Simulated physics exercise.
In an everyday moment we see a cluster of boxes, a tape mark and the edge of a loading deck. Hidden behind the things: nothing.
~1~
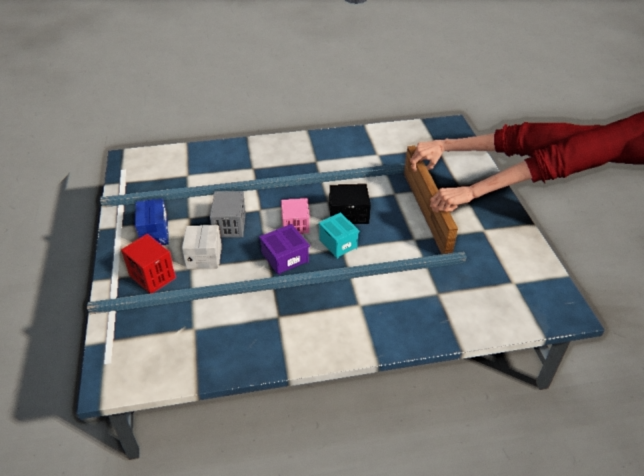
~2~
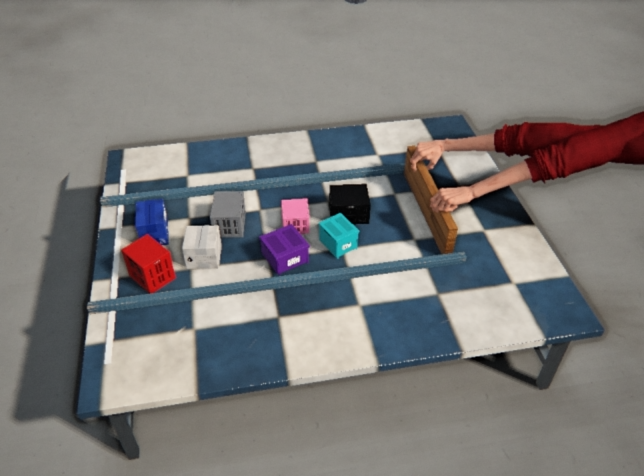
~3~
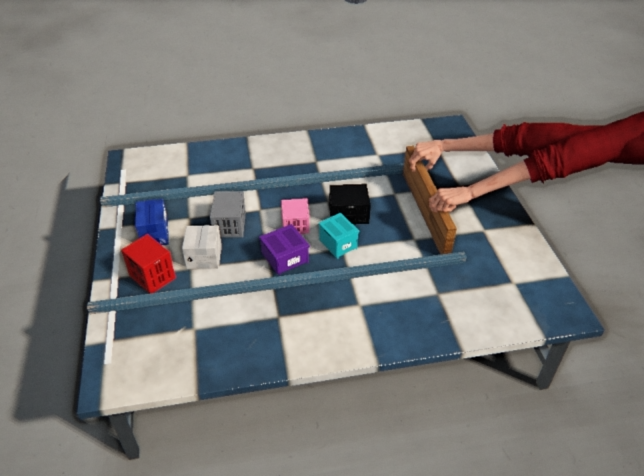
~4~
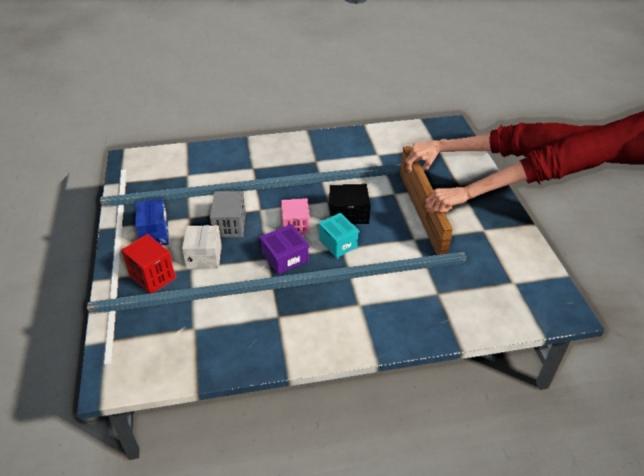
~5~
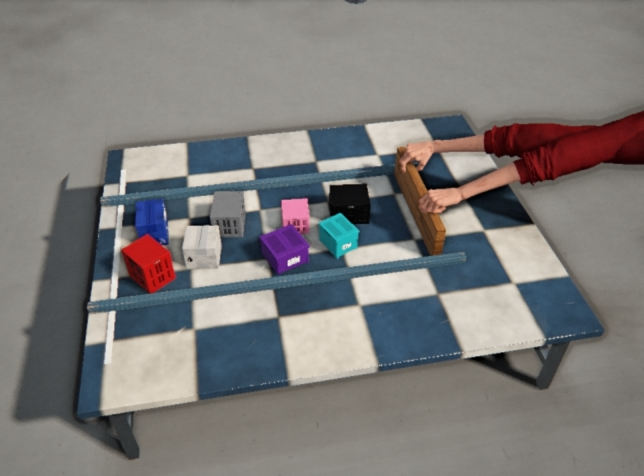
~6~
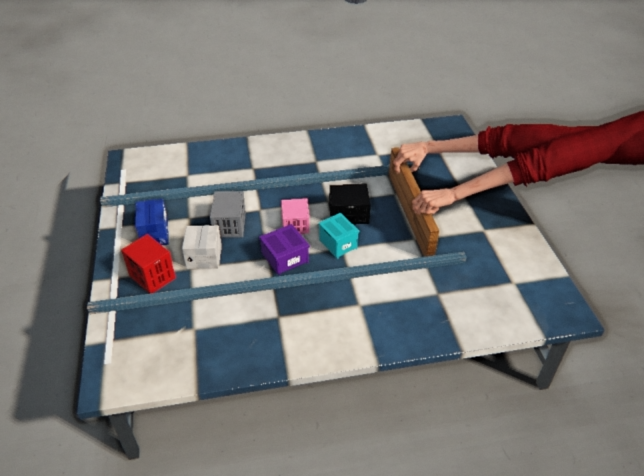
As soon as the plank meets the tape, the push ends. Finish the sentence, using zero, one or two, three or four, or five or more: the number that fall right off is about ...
The number that fall right off is about five or more.
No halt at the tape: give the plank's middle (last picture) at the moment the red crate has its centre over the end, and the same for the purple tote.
Around (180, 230), then around (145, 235).
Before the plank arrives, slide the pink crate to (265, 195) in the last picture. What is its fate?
From there it is kept.
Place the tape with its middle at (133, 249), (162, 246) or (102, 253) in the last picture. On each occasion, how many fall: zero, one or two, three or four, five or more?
Going one by one, the answers are at least five, three to four and five or over.
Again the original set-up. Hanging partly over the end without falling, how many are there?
Expected count: 1.
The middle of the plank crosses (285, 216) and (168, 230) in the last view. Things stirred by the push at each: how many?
The counts are 5 and 8.
Soon after, none off yet; red crate at rest near (149, 264); blue parcel at rest near (152, 223); white box at rest near (202, 247).
At rest, the number that fall off is five or more; fallen, black crate, pink crate, purple tote, grey crate, white box, blue parcel and red crate.
